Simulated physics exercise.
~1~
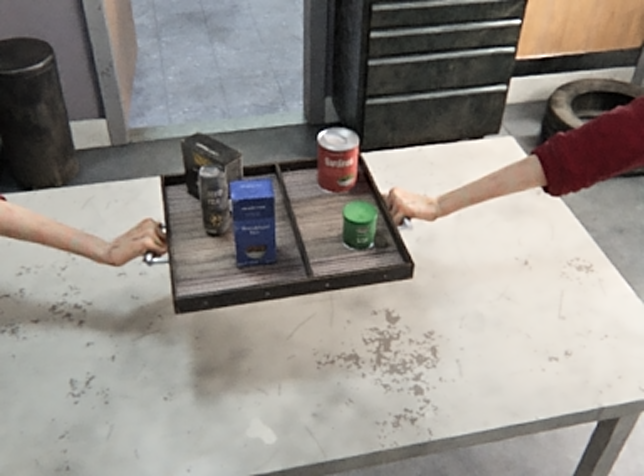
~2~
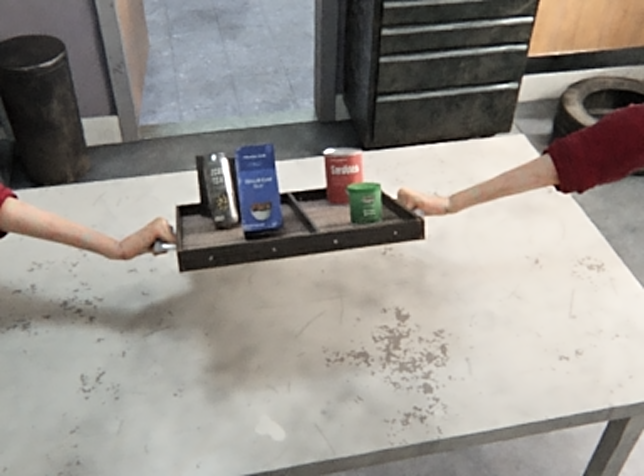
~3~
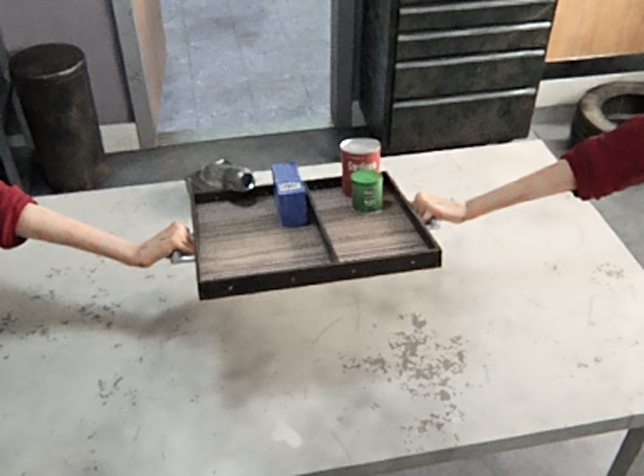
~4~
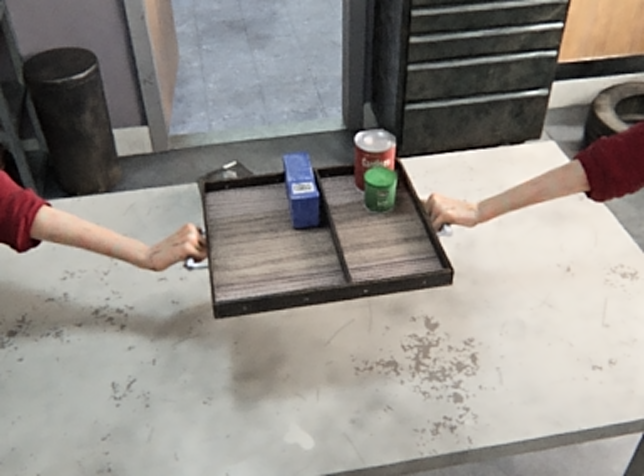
Two hands in red sleeves hold a dark, divided tray above a scuffed white table, seen from above in a room with a doorway and drawers behind. A grey can, a black packet and a blue carton stand in its left part, with a red tin and a green tin on the right. The hands tip the far edge down, and the can, packet and carton lean away. The carton falls on its side while the packet and the can go over the far rim. The tray is levelled again, leaving the toppled carton, the upright red tin and the shifted green tin aboard.
